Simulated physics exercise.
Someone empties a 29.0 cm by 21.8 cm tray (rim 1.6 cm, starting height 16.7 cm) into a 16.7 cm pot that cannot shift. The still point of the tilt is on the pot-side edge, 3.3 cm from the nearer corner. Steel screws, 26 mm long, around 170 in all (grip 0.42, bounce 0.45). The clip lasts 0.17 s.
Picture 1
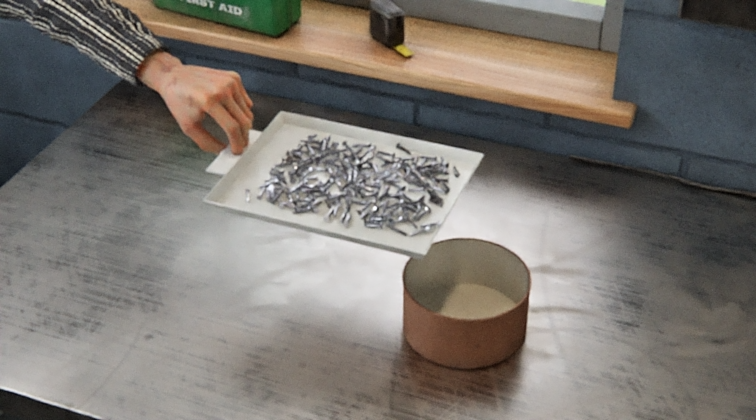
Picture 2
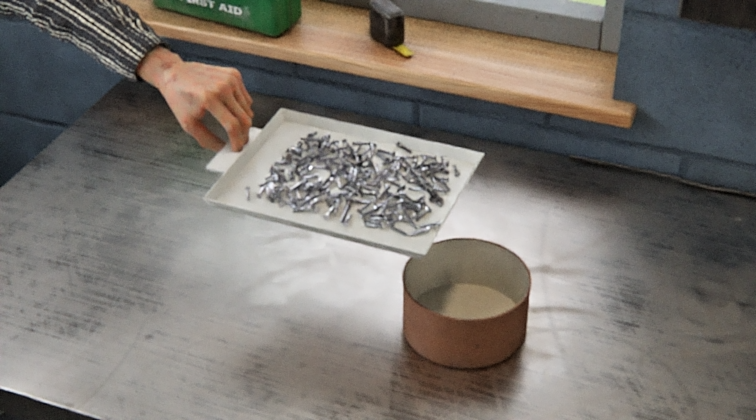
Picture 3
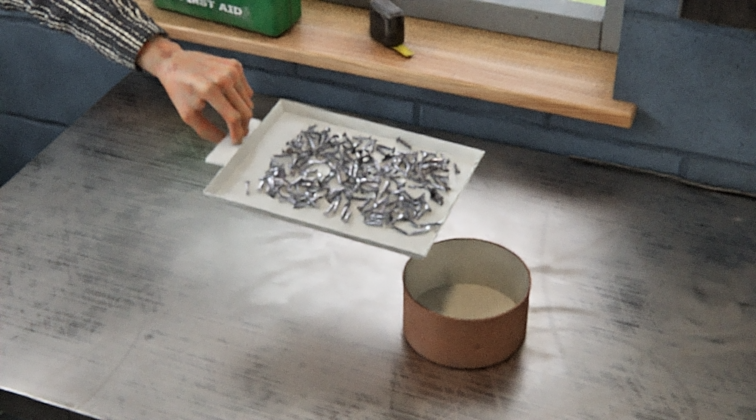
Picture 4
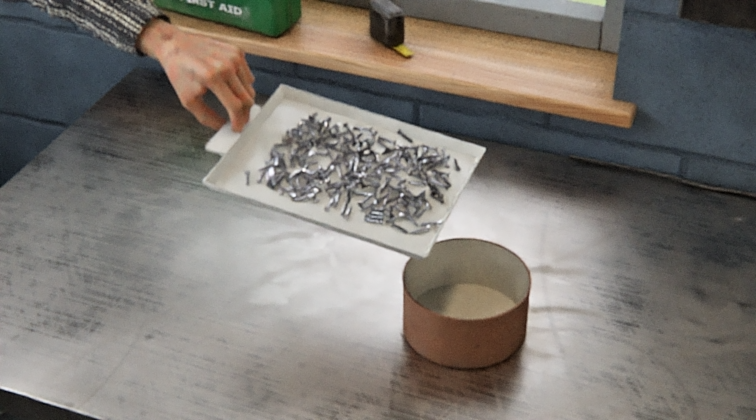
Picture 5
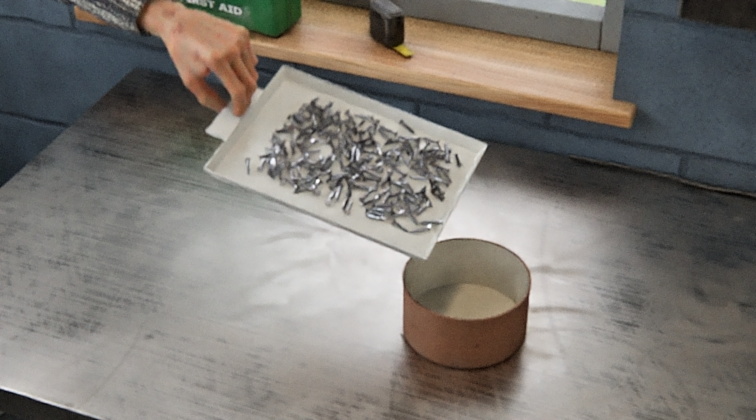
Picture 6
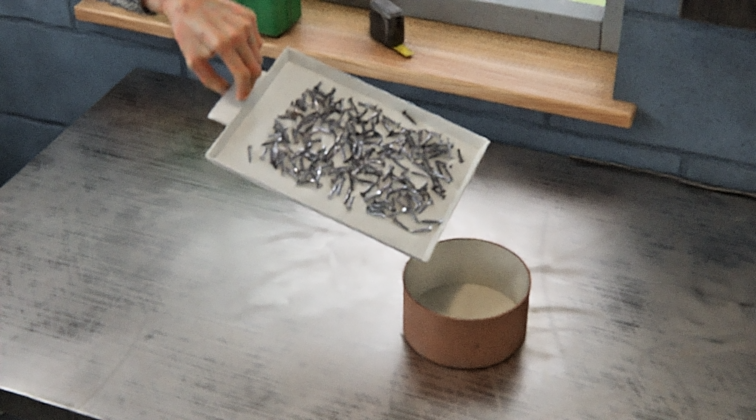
A hand in a striped sleeve held a pale tray of steel screws beside a round pot on a dark table, then gradually raised the handle end, tilting the tray while the screws stayed on it.
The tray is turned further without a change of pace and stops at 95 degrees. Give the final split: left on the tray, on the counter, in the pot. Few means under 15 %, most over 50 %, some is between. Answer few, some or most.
Tray: Few, counter: Most, pot: Some.
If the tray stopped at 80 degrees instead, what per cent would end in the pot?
In that case some 30 per cent.
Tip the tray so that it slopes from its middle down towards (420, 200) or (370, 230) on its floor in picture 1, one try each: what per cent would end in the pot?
About 65 and 0 per cent.
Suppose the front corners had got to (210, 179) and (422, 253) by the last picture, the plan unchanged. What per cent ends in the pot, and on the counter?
Pot 5, counter 95.
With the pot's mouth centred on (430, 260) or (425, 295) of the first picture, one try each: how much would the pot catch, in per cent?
Some 0 and 35 per cent.
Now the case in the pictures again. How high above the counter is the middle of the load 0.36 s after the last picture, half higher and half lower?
Some 18 cm.
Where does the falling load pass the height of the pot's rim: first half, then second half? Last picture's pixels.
First near (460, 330), later near (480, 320).
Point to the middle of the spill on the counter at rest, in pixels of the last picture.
At about (503, 412).
Then, 0.22 s after the last picture, tilt 59 degrees; the tray holds 100 %, the pot 0 %.
Then, 0.36 s after the last picture, tilt 84 degrees; the tray holds 70 %, the pot 0 %.
Then, 0.63 s after the last picture, tilt 95 degrees; the tray holds 0 %, the pot 25 %.
In the end, tray 0 %, counter 75 %, pot 25 %.
